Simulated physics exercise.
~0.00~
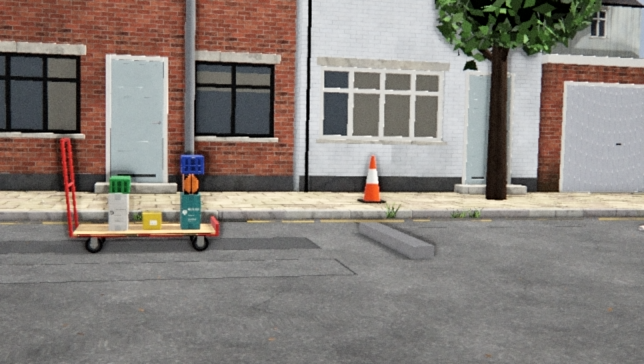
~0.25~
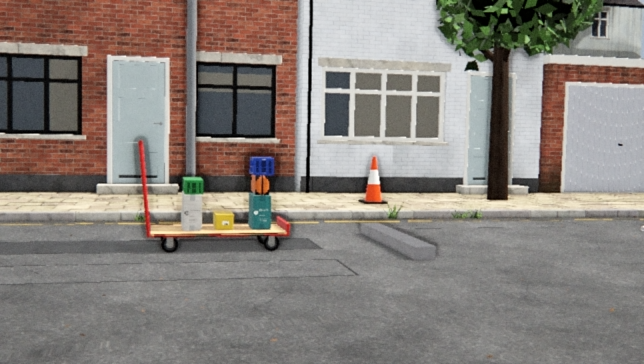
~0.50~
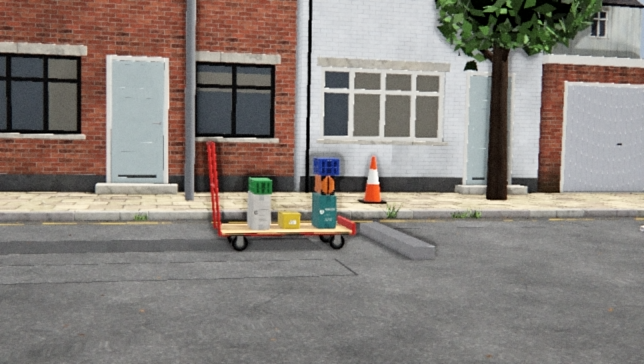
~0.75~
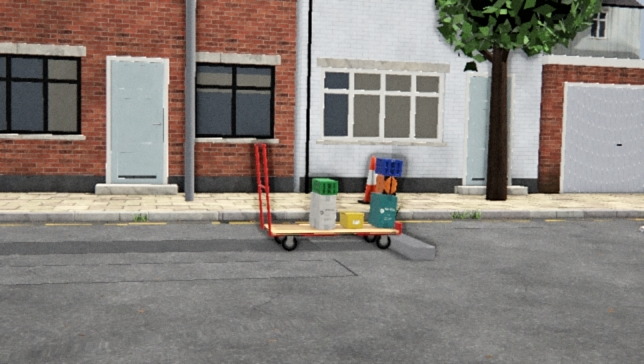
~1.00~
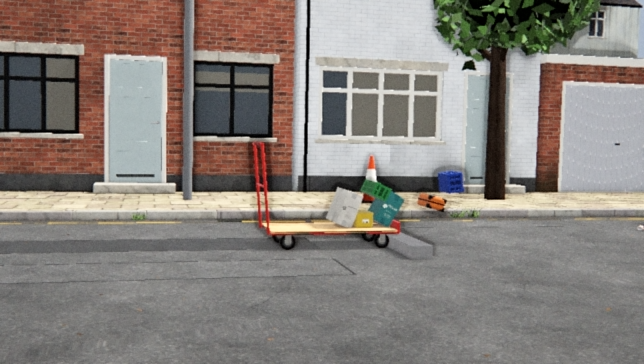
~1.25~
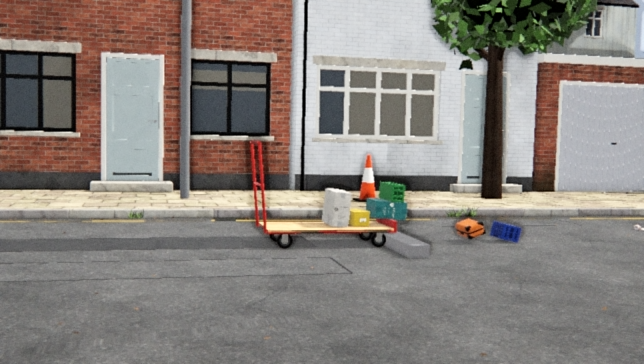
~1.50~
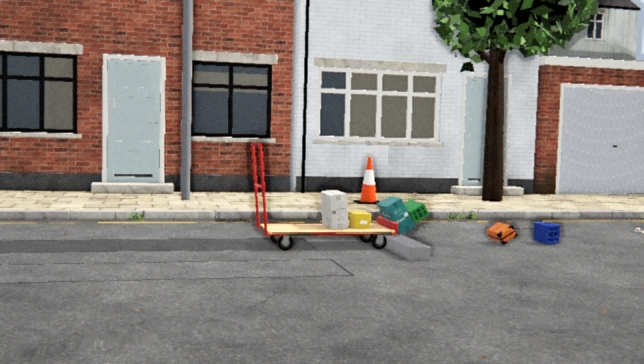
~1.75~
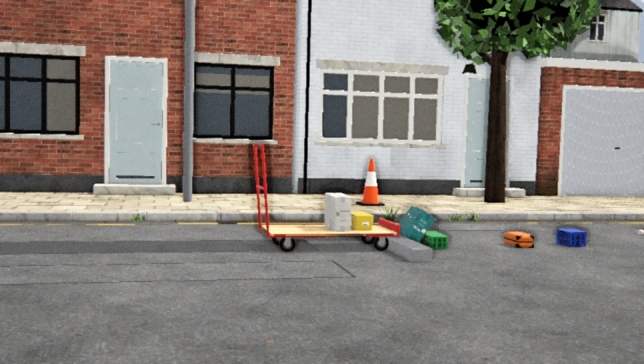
A flat trolley with a red handle and wooden deck rolls right along a grey street, seen side-on from across the road by a slightly swaying camera, before brick and white houses, a traffic cone and a tree. It carries a green crate on a white carton, a small yellow tote, and a blue crate and orange suitcase stacked on a teal carton. The trolley stops abruptly at a low kerb block, and the load pitches forward. The blue crate and orange suitcase fly off and tumble right, while the green crate and teal carton topple over the front. The white carton tilts, then settles upright beside the yellow tote on the deck, with the other four pieces lying on the road.
